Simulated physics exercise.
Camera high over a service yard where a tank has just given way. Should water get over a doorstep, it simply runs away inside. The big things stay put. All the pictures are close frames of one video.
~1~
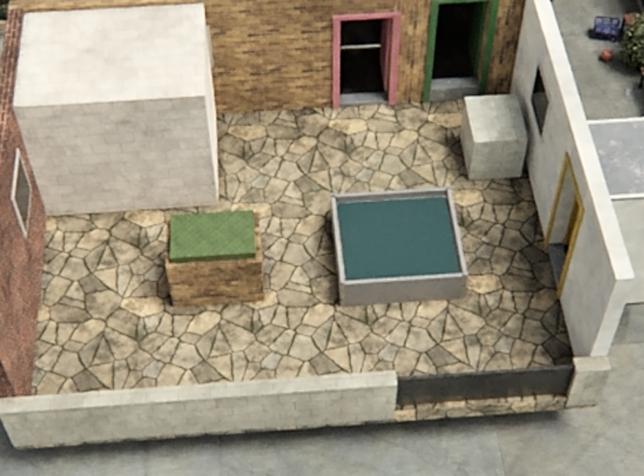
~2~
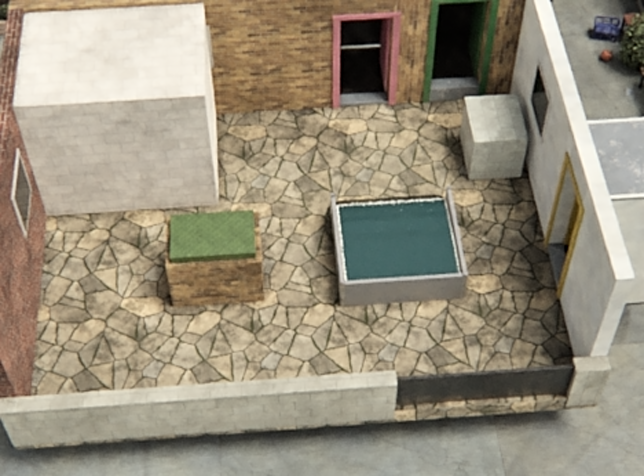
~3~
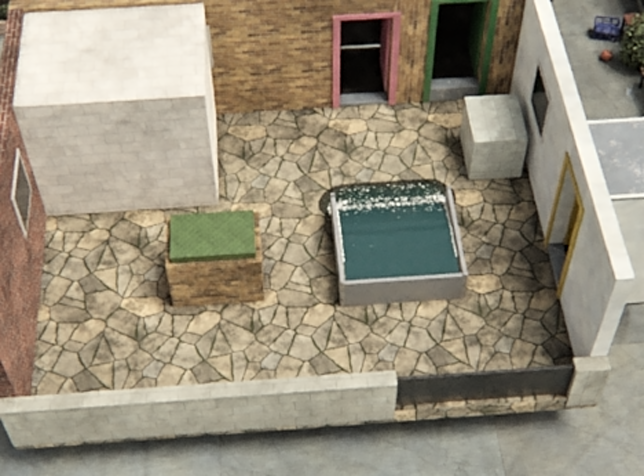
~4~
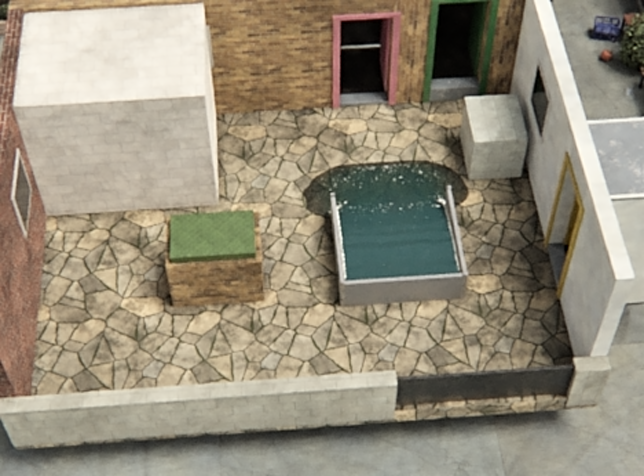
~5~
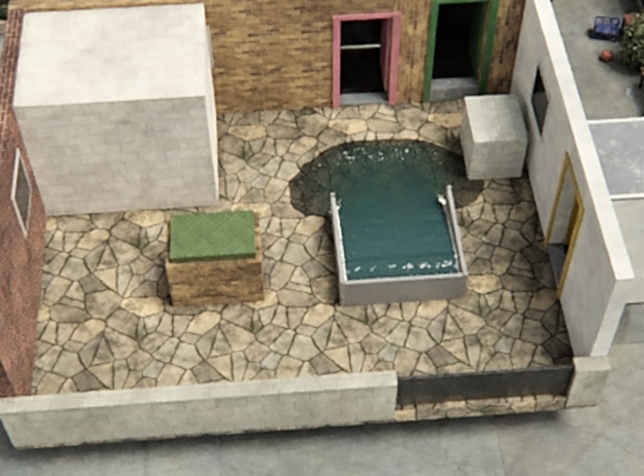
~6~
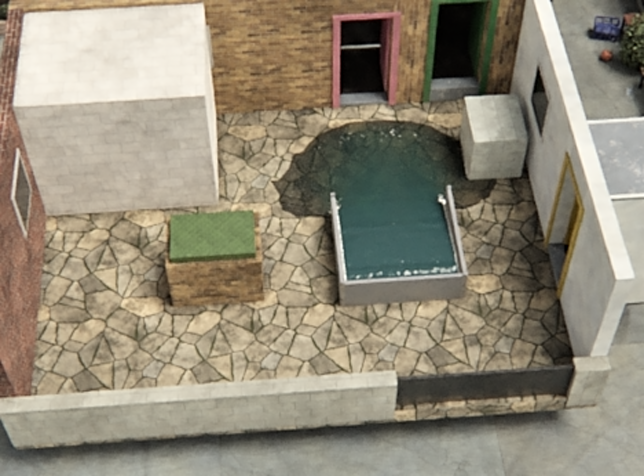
Tank of teal water in a walled, stone-paved yard losing its far side, water pouring out and spreading across the paving.
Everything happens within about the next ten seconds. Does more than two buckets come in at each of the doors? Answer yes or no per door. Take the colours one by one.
The green door no, the yellow door no, the pink door yes.
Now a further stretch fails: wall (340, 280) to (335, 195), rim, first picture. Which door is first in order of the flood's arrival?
I say the pink door.
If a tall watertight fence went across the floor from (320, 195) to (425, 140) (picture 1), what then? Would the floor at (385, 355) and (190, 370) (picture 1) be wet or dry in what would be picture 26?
First point spared, second point spared.
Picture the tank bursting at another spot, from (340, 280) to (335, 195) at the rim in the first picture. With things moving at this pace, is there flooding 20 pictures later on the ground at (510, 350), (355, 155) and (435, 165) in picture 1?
In the order given: Untouched, untouched and untouched.
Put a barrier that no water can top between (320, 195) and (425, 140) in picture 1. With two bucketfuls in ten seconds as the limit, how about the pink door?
In that case the pink one stays short.
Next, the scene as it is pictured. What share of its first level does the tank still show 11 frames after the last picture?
About 32 %.
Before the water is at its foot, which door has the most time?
Going by the pictures, I'd say the yellow-painted one.
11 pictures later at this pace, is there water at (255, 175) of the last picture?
Verdict: Awash.
A moment on, water covers 20 % of the floor; the green door wet at the sill, nothing in, the yellow door not reached, the pink door over two buckets in.
Next, water covers 25 % of the floor; the green door wet at the sill, nothing in, the yellow door not reached, the pink door far over two buckets in.
Then, water covers 30 % of the floor; the green door wet at the sill, nothing in, the yellow door not reached, the pink door far over two buckets in.
Later, water covers 55 % of the floor; the green door wet at the sill, nothing in, the yellow door wet at the sill, nothing in, the pink door far over two buckets in.
In the end, water covers 80 % of the floor; the green door wet at the sill, nothing in, the yellow door wet at the sill, nothing in, the pink door far over two buckets in.
